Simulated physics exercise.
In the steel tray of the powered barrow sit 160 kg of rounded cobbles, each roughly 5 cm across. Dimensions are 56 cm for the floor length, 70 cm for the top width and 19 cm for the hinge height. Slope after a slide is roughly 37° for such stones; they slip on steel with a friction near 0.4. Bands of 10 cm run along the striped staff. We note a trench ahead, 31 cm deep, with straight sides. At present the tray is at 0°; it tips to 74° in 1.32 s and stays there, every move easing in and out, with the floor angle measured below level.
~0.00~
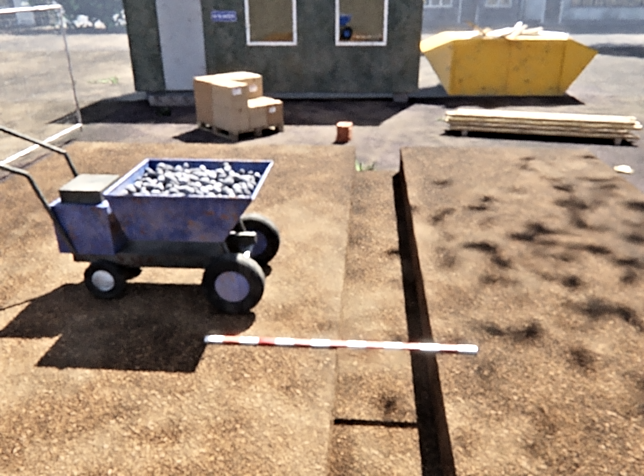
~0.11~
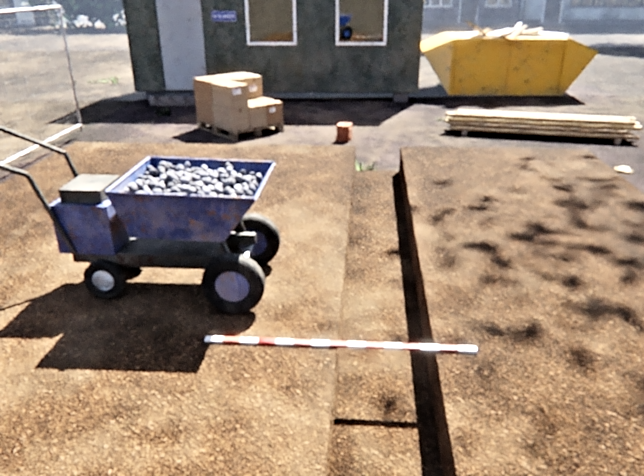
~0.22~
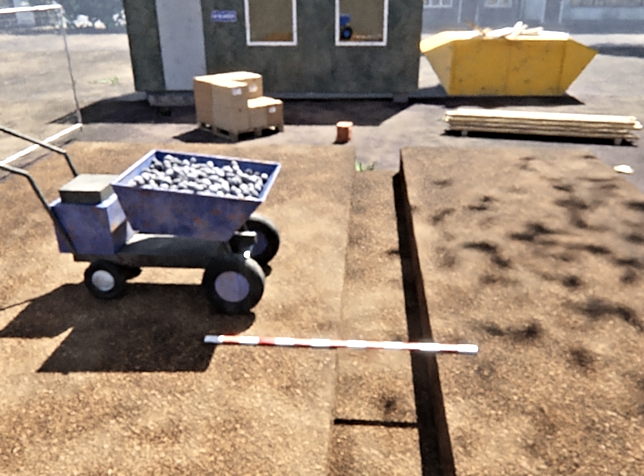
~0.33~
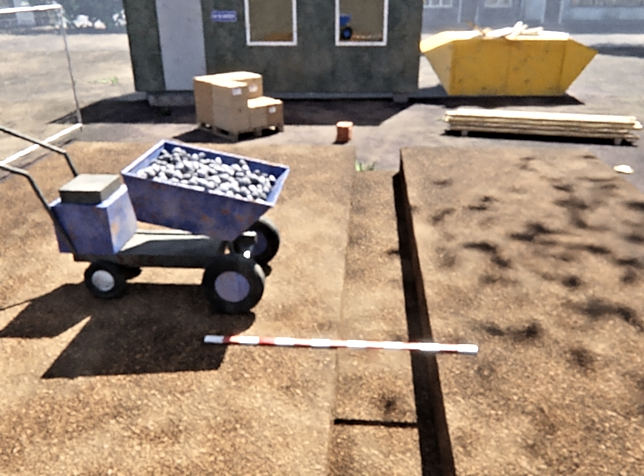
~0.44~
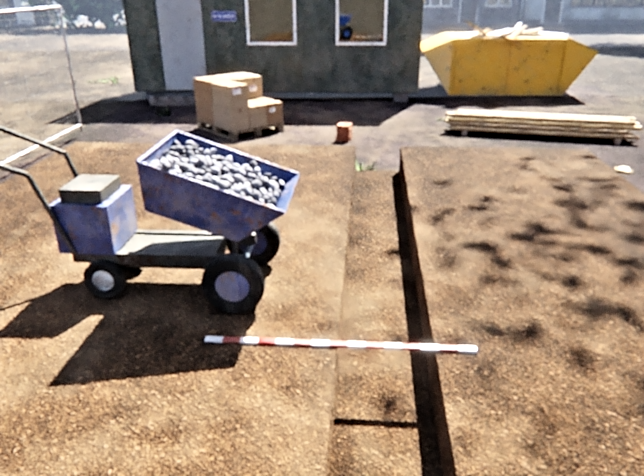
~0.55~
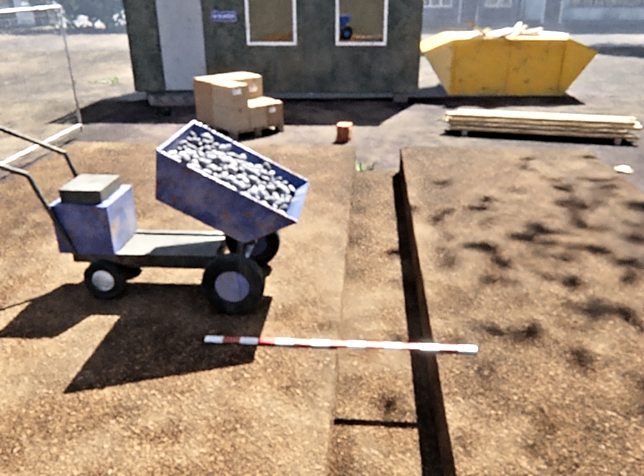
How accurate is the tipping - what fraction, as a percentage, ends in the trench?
Close to 100 in every hundred.
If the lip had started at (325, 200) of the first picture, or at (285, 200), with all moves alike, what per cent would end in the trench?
Some 60 and some 100 per cent, in that order.
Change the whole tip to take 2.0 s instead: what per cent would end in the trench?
I'd put it at some 100 in a hundred.
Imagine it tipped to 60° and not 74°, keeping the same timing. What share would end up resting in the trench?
It would come to about 70 percent.
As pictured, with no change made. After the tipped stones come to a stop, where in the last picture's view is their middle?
Their centre sits close to (382, 321).
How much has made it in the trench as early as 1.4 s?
45 per cent, give or take.
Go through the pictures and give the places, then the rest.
In the first picture, the tray is at 0°, its lip at (253, 199); the top of the load is at (195, 176).
In the second picture, the tray is at 1°, its lip at (255, 199); the top of the load is at (182, 173); the stones move at 0.2 m/s on average.
In the third picture, the tray is at 5°, its lip at (262, 202); the top of the load is at (172, 167); the stones move at 0.4 m/s on average.
The fourth picture shows lip at (272, 206), floor tilted 12°, highest stones at (173, 160); the stones move at 0.6 m/s on average.
The fifth picture shows lip at (284, 213), floor tilted 19°, highest stones at (180, 150); the stones move at 0.7 m/s on average.
In the sixth picture, the tray is at 28°, its lip at (297, 222); the top of the load is at (193, 142); the stones move at 0.8 m/s on average.
After 1.0 s the floor is at 62°; 99 % in the tray; the foremost stones are at (342, 248).
After 1.4 s the floor is at 74°; 52 % in the tray, 1 % short of the trench, 47 % in the trench; the foremost stones are at (420, 335).
After 1.8 s the floor is at 74°; 20 % in the tray, 79 % in the trench; the foremost stones are at (415, 310).
After 3.7 s the floor is at 74°; 0 % in the tray, 100 % in the trench; the foremost stones are at (418, 313).
